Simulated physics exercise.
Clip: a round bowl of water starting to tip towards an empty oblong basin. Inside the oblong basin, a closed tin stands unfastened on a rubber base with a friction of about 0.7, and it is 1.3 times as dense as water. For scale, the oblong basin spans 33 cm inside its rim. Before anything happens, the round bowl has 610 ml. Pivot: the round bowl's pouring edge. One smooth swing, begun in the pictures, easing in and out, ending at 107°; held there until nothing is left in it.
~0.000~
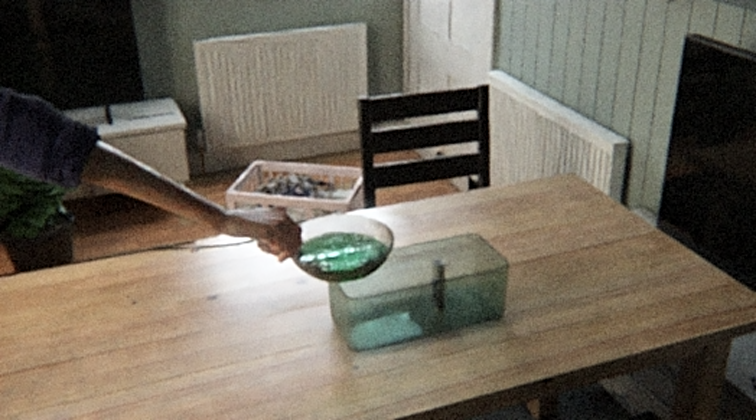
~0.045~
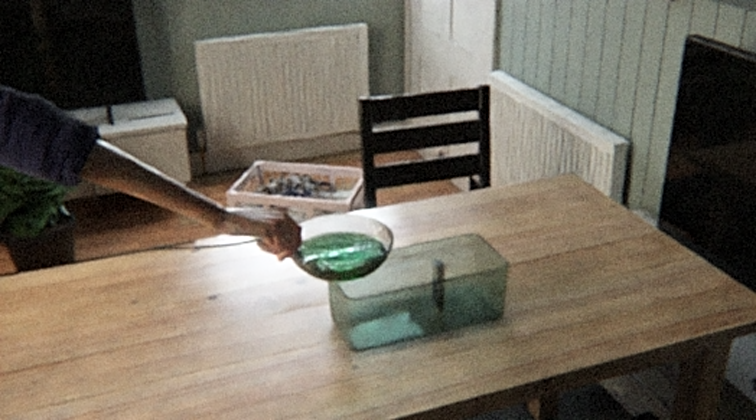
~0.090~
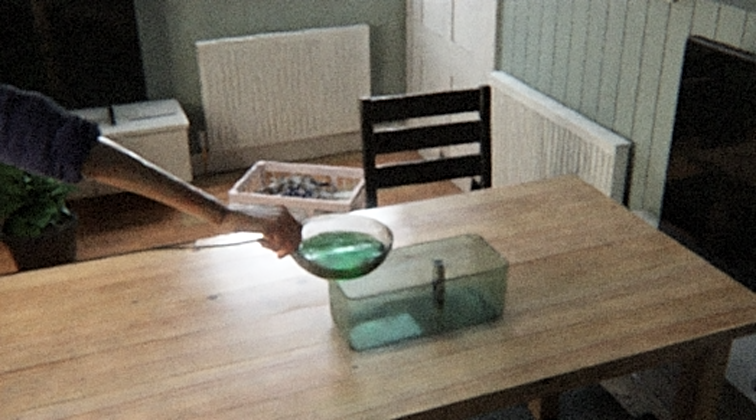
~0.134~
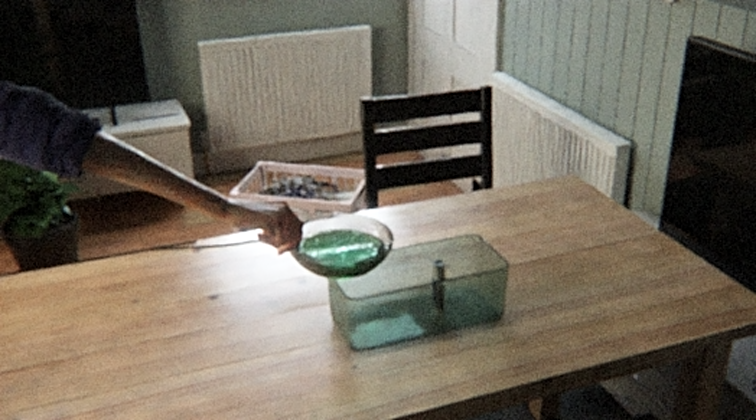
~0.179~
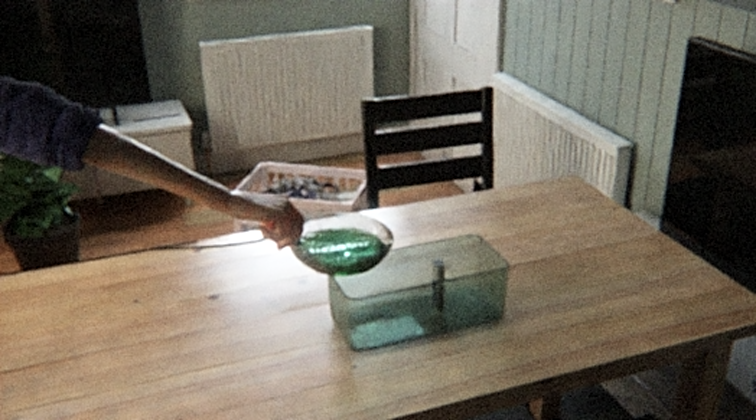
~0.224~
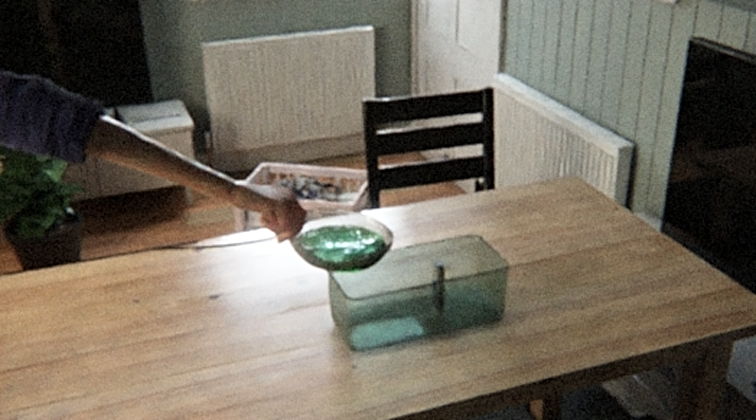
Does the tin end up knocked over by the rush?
Yes.
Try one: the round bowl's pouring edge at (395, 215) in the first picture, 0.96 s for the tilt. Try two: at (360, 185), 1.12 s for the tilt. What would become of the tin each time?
First it stays on its base; then it stays on its base.
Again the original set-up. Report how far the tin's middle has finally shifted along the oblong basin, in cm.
Looks like roughly 6.0 cm in total.
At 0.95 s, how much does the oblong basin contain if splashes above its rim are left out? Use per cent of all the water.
Roughly 94 percent of it.
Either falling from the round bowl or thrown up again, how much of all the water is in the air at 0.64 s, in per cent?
Roughly 46 percent.
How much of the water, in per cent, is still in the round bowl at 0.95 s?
About 0 per cent.
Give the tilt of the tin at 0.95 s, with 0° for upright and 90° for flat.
It tilts roughly 50° from upright.
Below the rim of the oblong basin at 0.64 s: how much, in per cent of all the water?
I'd put it near 14 percent.
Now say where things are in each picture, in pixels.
In the first frame, it leans 0°; its right rim is at (390, 230); the water meets the walls at (294, 259) and (383, 242); the oblong basin's rim runs from (337, 282) to (494, 249); the tin's top is at (439, 265).
In the second frame, it leans 0°; its right rim is at (389, 230); the water meets the walls at (294, 258) and (382, 241).
In the third frame, it leans 2°; its right rim is at (389, 230); the water meets the walls at (294, 257) and (382, 240).
In the fourth frame, it leans 4°; its right rim is at (390, 230); the water meets the walls at (294, 255) and (383, 240).
In the fifth frame, it leans 7°; its right rim is at (389, 230); the water meets the walls at (295, 252) and (383, 238).
In the sixth frame, it leans 10°; its right rim is at (389, 230); the water meets the walls at (295, 248) and (383, 236).
Then, 0.64 s in, the tilt is 66° and 40 per cent is still to pour; the tin stands where it began.
Then, 0.95 s in, the tilt is 101° and 0 per cent is still to pour; the tin leans 48°.
Then, 1.27 s in, the tilt is 107° and 0 per cent is still to pour; the tin lies on its side.
Then, 1.62 s in, the tilt is 107° and 0 per cent is still to pour; the tin lies on its side.
Finally, the tin lies on its side.
